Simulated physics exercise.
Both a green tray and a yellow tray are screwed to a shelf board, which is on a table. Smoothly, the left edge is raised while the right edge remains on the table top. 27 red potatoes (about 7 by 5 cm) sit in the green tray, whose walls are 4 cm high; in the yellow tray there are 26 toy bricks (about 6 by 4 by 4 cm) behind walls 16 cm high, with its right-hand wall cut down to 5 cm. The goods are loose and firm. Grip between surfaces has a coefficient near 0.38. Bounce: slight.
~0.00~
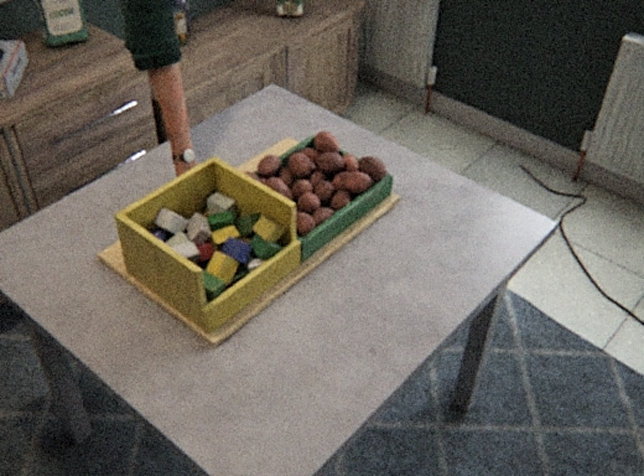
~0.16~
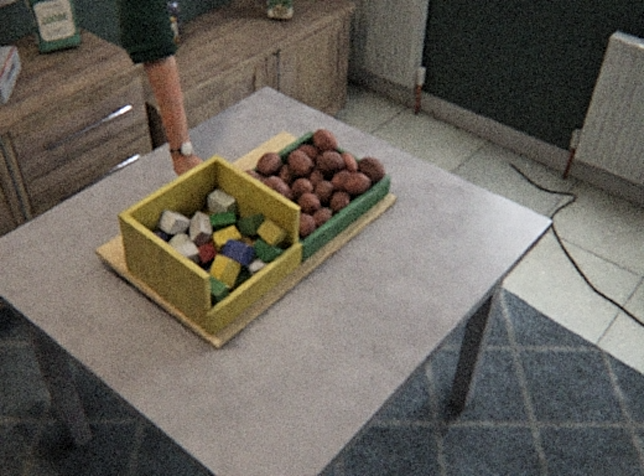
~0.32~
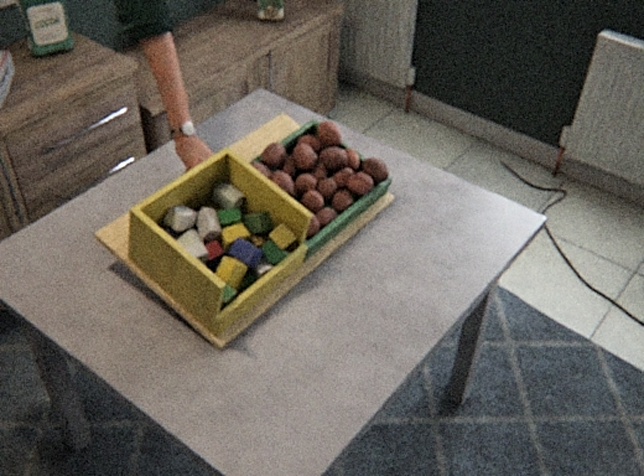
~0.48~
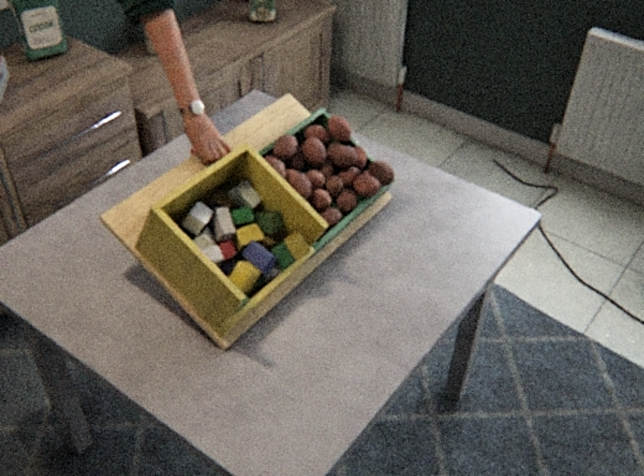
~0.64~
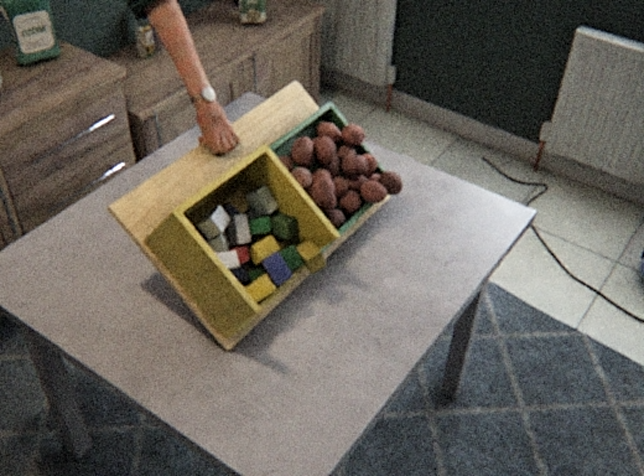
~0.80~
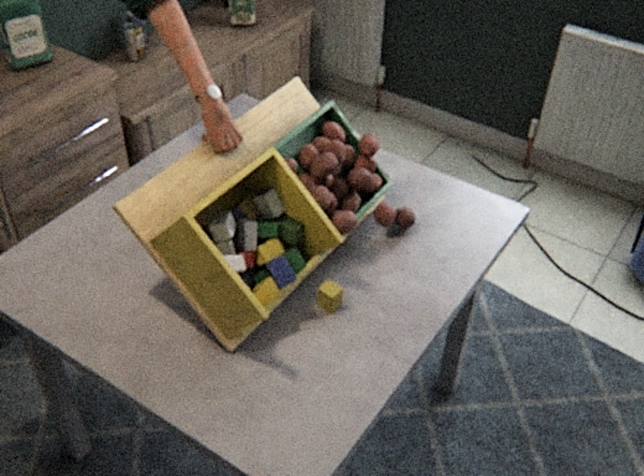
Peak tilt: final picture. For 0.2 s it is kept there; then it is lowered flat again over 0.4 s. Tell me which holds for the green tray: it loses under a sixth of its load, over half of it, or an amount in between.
It loses between a sixth and a half of its load.
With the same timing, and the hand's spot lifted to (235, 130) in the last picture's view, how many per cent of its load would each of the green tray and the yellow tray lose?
Green tray 30 %, yellow tray 10 %.
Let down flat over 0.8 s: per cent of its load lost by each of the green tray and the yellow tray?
In that case green tray 30 %, yellow tray 10 %.
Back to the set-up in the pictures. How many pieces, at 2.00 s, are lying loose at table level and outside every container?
Near 8, by my count.
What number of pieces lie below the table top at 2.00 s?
About 1.
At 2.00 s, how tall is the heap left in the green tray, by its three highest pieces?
Around 7 centimetres.
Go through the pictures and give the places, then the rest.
In the first frame (we follow the rim corner now nearest the camera, unless another is named; the camera moves round a little), green tray (by its farthest rim corner) at (315, 137); yellow tray at (199, 271); tilt 0°; nothing out yet.
In the second frame, green tray at (313, 134); yellow tray at (207, 277); tilt 4°.
In the third frame, green tray at (316, 122); yellow tray at (223, 286); tilt 15°.
In the fourth frame, yellow tray at (243, 299); tilt 27°.
In the fifth frame, yellow tray at (260, 312); tilt 38°.
In the sixth frame, yellow tray at (268, 317); tilt 42°; 3 out, the lowest brick at (330, 296).
After 0.99 s, tilt 42°; 6 of 27 out of the green tray and 1 of 26 out of the yellow tray.
After 1.23 s, tilt 16°; 8 of 27 out of the green tray and 2 of 26 out of the yellow tray.
After 1.57 s, tilt 0°; 8 of 27 out of the green tray and 2 of 26 out of the yellow tray.
When it is over (at 2.00 s), 8 of 27 out of the green tray and 2 of 26 out of the yellow tray. Asked share, 8 of 27, 30 per cent.
